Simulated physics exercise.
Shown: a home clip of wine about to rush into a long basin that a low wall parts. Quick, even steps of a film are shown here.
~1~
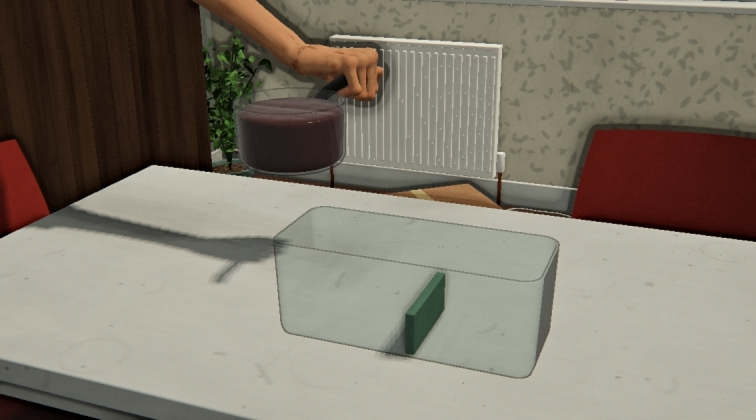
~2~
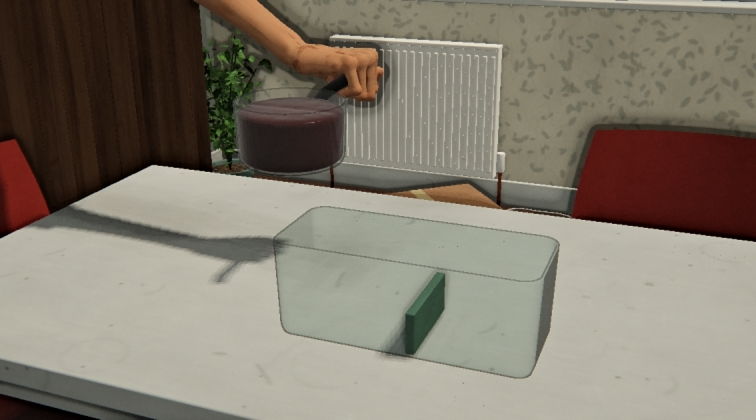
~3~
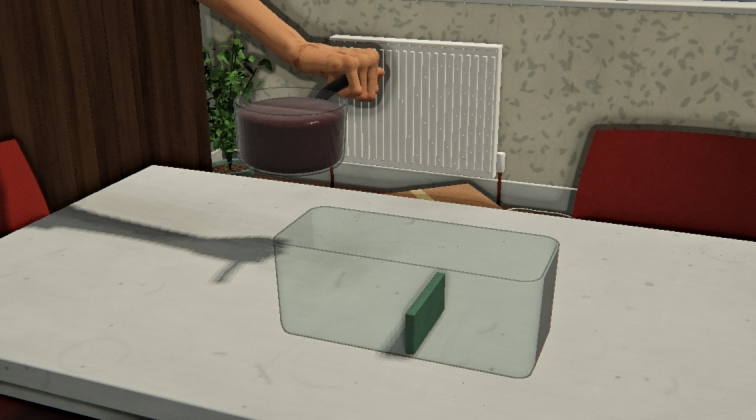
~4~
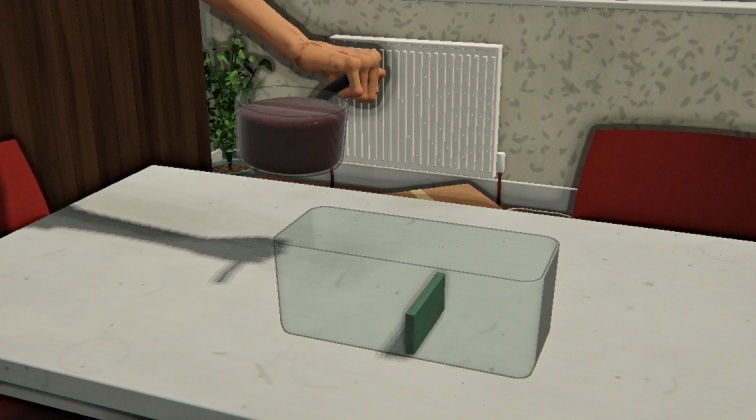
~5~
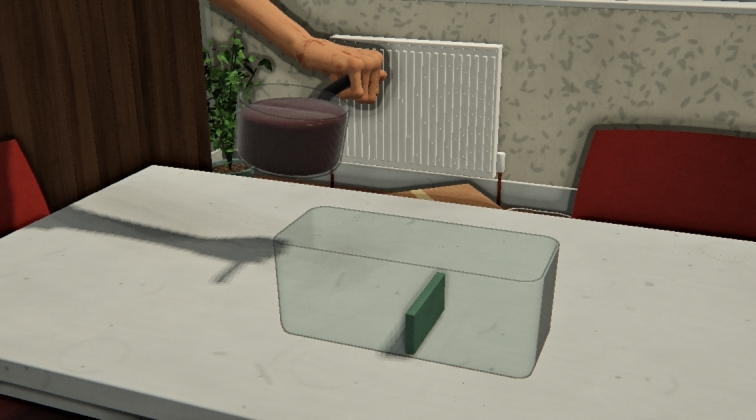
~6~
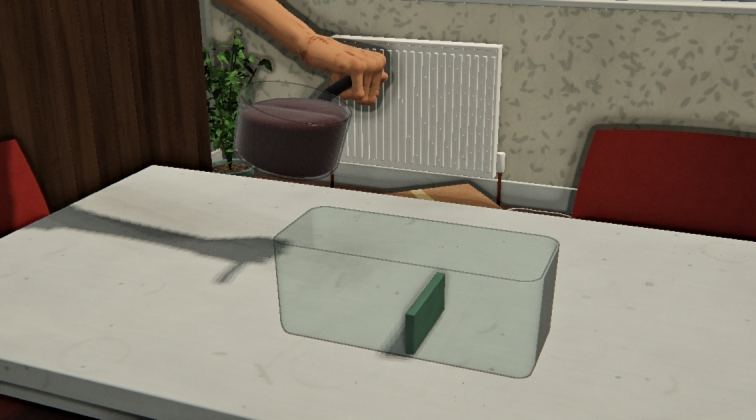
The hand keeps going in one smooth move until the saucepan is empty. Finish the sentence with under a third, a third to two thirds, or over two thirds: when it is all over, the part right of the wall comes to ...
When it is all over, the part right of the wall comes to under a third.
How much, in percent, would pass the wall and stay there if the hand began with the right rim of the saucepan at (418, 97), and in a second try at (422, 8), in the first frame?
First try: Near 95 percent; second try: Near 90 percent.
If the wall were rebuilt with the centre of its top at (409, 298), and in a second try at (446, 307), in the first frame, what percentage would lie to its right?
Roughly 30 per cent, and 15 per cent.
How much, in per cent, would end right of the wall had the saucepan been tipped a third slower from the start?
I'd estimate about 0 percent ends up there.
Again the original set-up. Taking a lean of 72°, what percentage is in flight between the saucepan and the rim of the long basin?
It works out to about 30 percent.
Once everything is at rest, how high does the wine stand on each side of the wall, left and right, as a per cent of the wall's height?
On the left it is 70 per cent, on the right 0.
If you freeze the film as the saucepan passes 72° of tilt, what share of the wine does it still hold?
About 55 % remains.
A moment on, the tilt is 72° and 56 per cent is still to pour, 13 is left of the wall and 0 right of it.
Next, the tilt is 99° and 12 per cent is still to pour, 80 is left of the wall and 0 right of it.
Then the tilt is 100° and 2 per cent is still to pour, 94 is left of the wall and 2 right of it.
Later the tilt is 100° and 0 per cent is still to pour, 97 is left of the wall and 2 right of it.
At rest 97 per cent lies left of the wall, 2 right of it and 1 outside.
